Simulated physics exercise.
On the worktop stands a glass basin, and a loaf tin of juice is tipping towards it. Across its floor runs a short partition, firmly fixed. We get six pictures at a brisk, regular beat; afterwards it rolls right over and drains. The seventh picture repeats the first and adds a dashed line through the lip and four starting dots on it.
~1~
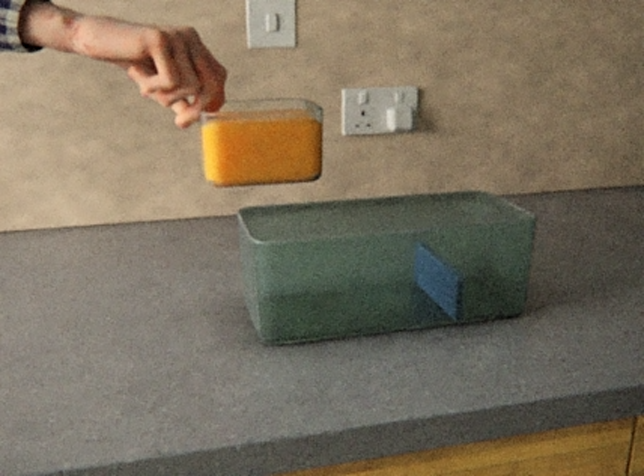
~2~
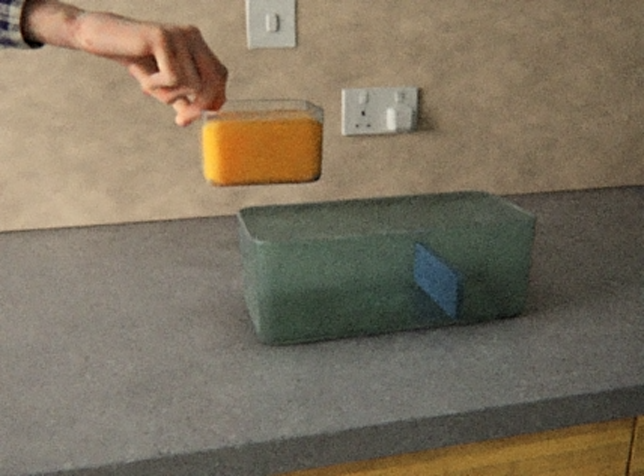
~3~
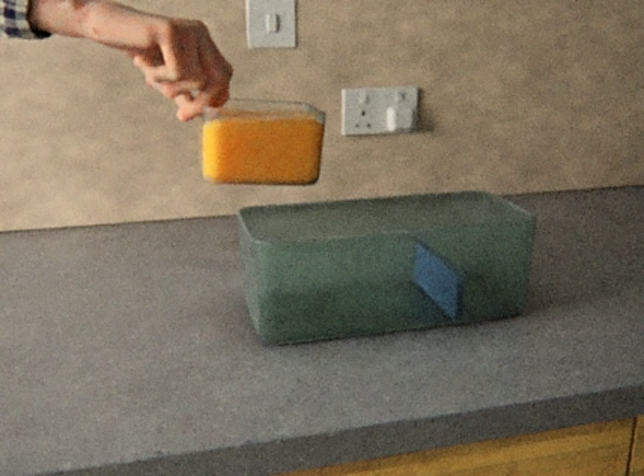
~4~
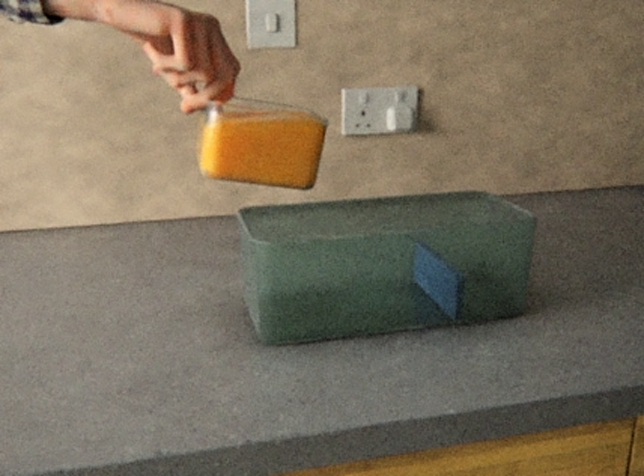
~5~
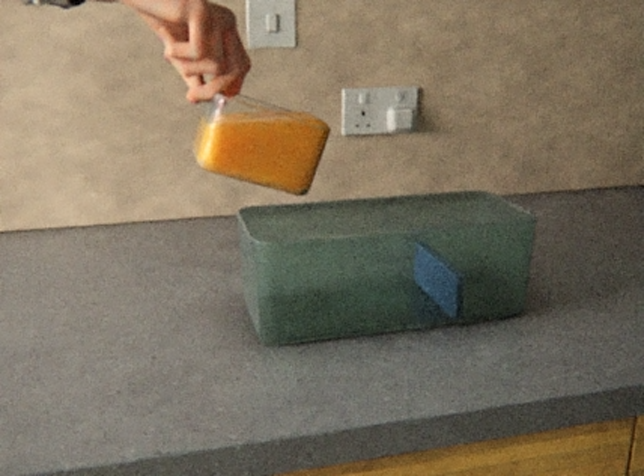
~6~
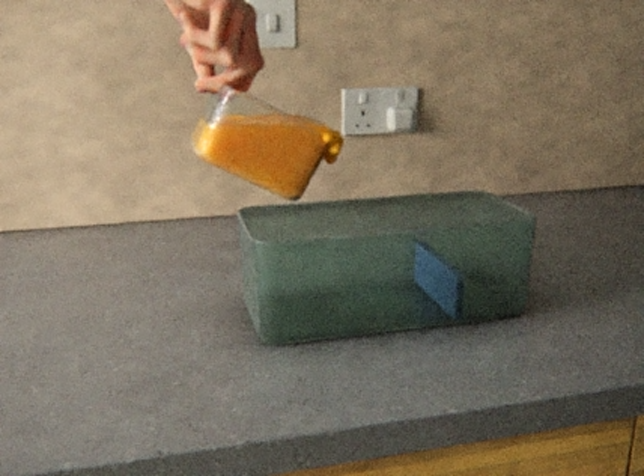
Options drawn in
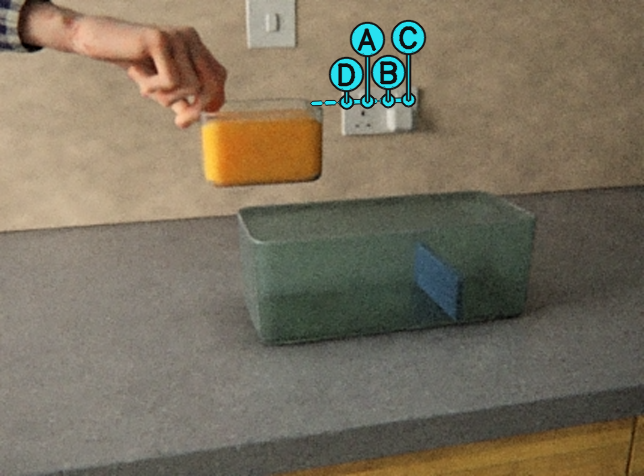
The footage shows a hand holding a clear container of orange juice above a greenish glass basin with a short blue partition, then gradually tilting it to the right until juice begins to come over the lip.
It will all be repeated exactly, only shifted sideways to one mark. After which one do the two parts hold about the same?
Spot B.
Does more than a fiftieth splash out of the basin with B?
No, it does not.
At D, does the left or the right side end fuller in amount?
More ends on the left.
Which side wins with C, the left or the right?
The right one.
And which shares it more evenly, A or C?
It is C.
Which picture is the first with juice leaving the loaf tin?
In picture 5.
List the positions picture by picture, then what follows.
The first picture shows upright, lip at (312, 103); basin from (257, 342) to (522, 312); top of the wall at (438, 257); nothing has left yet.
The second picture shows upright, lip at (313, 104); nothing has left yet.
The third picture shows tipped about 5°, lip at (315, 108); nothing has left yet.
The fourth picture shows tipped about 11°, lip at (318, 114); nothing has left yet.
The fifth picture shows tipped about 19°, lip at (320, 123); juice is over the lip, down to (320, 123).
The sixth picture shows tipped about 29°, lip at (322, 133); juice is over the lip, down to (326, 158).
In cyan, A at (367, 101); B at (388, 100); C at (408, 99); D at (346, 102).
With A, about 92 % ends left of the wall and 7 % right of it.
With B, about 49 % ends left of the wall and 50 % right of it.
With C, about 31 % ends left of the wall and 69 % right of it.
With D, about 99 % ends left of the wall and 1 % right of it.
